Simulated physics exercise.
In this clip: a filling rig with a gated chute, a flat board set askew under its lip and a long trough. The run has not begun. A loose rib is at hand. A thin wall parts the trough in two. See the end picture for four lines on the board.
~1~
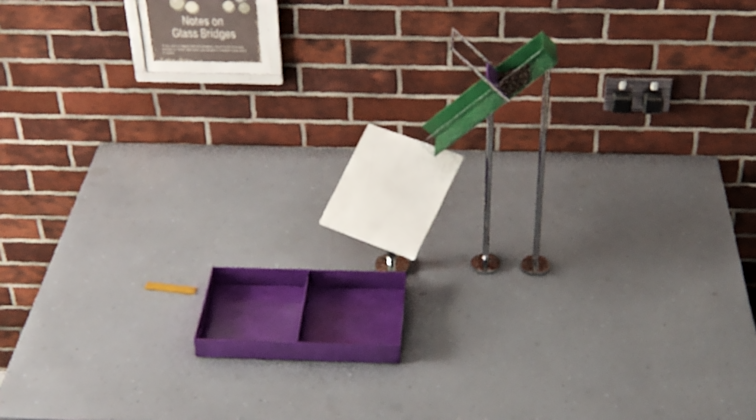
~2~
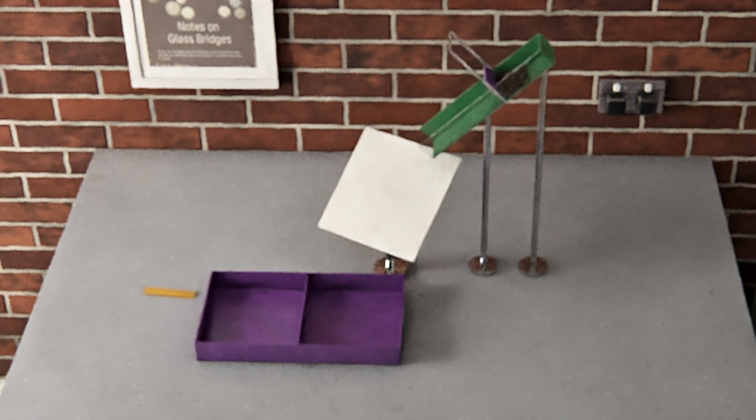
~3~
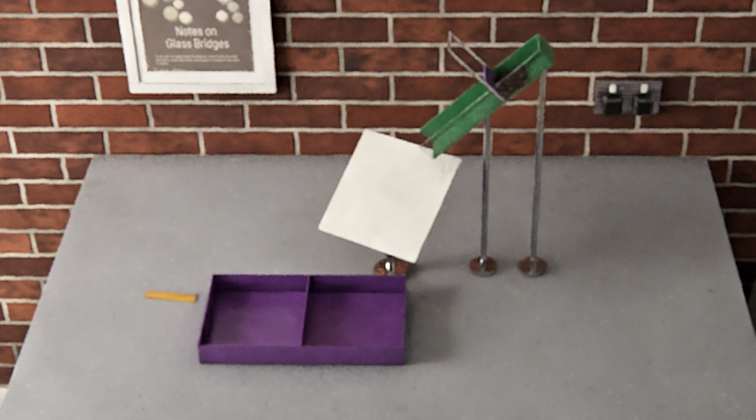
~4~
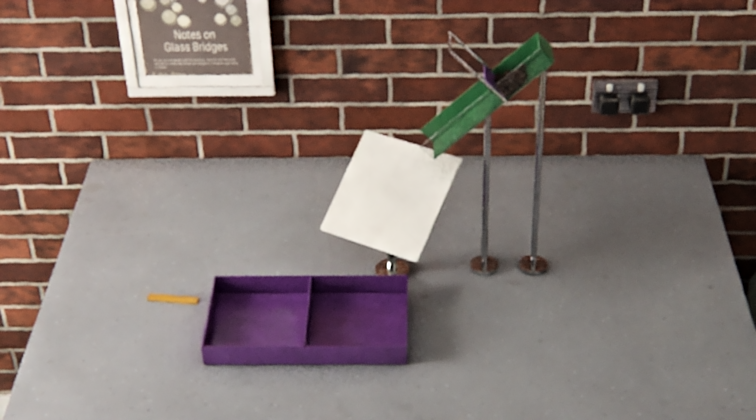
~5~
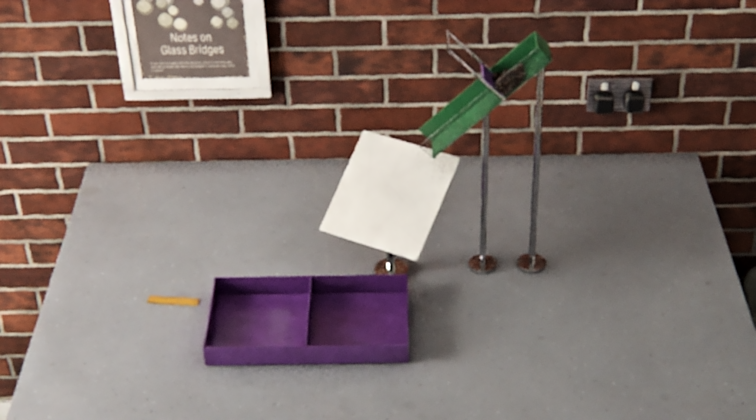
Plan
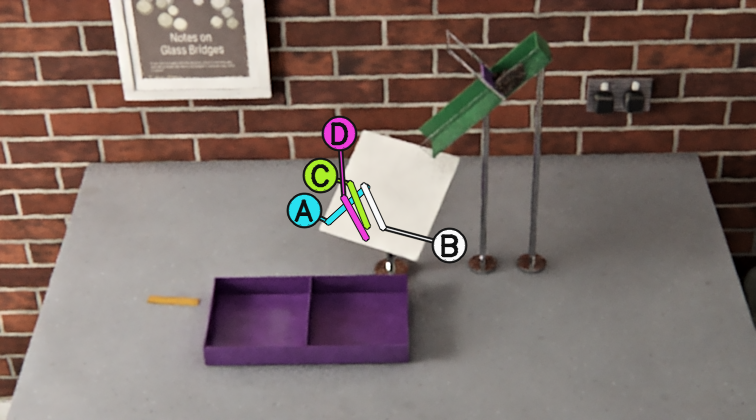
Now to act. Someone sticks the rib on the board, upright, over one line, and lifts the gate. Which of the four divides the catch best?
Best: A.
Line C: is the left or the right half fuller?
More lands on the right.
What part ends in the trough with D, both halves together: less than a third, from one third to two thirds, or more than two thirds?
It is more than two thirds.
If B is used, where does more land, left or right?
The right half.
On the marked copy, line A from (366, 187) to (328, 221); line B from (363, 185) to (383, 227); line C from (350, 183) to (367, 226); line D from (343, 197) to (365, 237).
With A, of what is caught, about half in the left half, about half in the right.
With B, of what is caught, a small part in the left half, nearly all in the right.
With C, of what is caught, a small part in the left half, nearly all in the right.
With D, of what is caught, a stray few in the left half, nearly all in the right.
